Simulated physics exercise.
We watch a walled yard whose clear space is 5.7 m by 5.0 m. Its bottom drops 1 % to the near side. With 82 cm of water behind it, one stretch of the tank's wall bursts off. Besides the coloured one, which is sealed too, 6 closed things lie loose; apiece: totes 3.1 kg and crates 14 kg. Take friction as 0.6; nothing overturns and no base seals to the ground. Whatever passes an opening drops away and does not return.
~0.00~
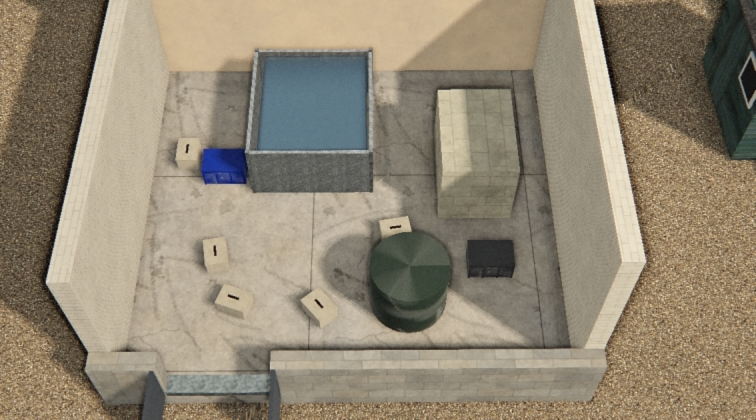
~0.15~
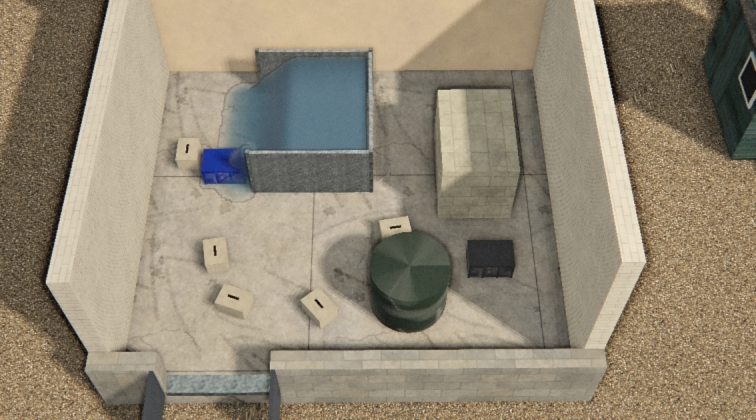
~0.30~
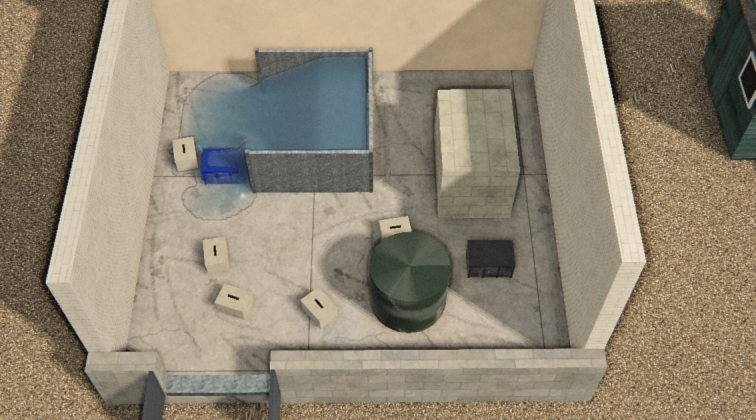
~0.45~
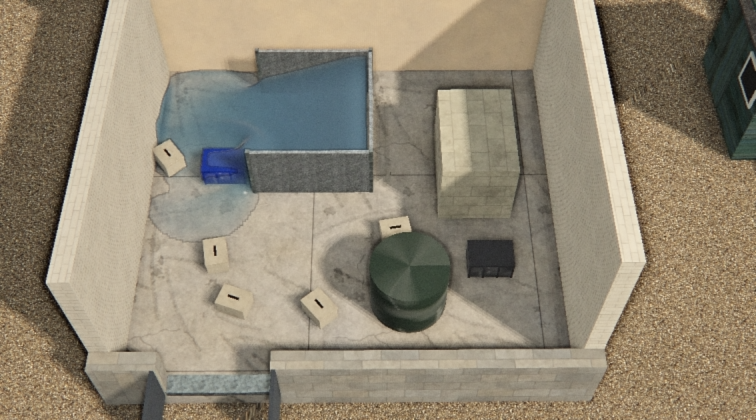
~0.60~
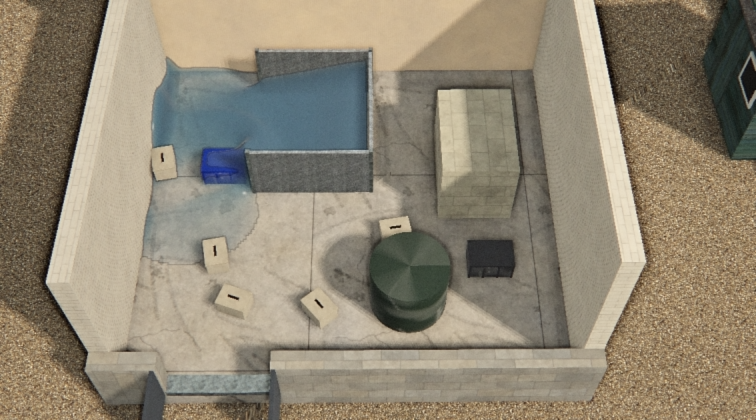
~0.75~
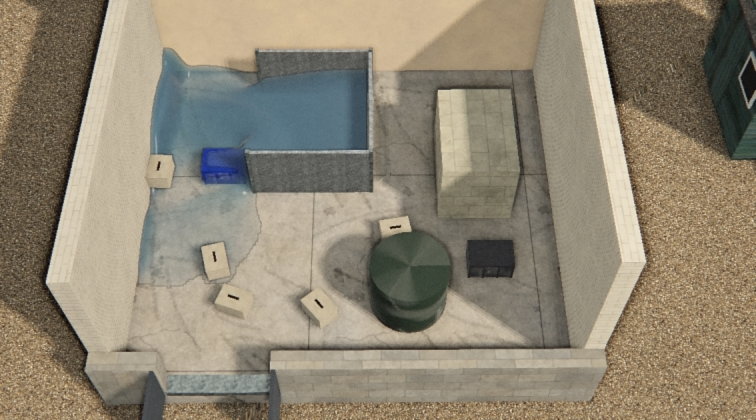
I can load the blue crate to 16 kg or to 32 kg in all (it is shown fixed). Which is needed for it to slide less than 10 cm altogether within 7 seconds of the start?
For it, neither load is enough.
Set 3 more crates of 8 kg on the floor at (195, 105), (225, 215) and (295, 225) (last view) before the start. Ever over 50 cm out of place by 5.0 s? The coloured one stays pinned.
In that order: Over, past it, short of it.
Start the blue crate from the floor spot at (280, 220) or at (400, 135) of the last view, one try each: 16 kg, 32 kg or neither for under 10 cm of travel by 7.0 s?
In that order: The smaller is enough; either load holds.
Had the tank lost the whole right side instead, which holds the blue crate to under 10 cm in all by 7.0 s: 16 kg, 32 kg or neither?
In that case only the larger load is enough.
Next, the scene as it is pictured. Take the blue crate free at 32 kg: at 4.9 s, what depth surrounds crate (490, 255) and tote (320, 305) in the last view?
About 3 and 6 cm.
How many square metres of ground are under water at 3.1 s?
Roughly 18 m2.
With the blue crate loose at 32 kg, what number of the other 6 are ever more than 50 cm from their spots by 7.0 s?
I count 4.
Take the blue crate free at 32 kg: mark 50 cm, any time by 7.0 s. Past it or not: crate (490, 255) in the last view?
It is less.
After 1.4 s the blue crate would be 164 cm from its start with 16 kg and 164 cm from its start with 32 kg; 24 cm of water round it then.
After 3.1 s the blue crate would be gone out with 16 kg and gone out with 32 kg.
After 4.9 s the blue crate would be gone out with 16 kg and gone out with 32 kg.
After 7.0 s the blue crate would be gone out with 16 kg and gone out with 32 kg.
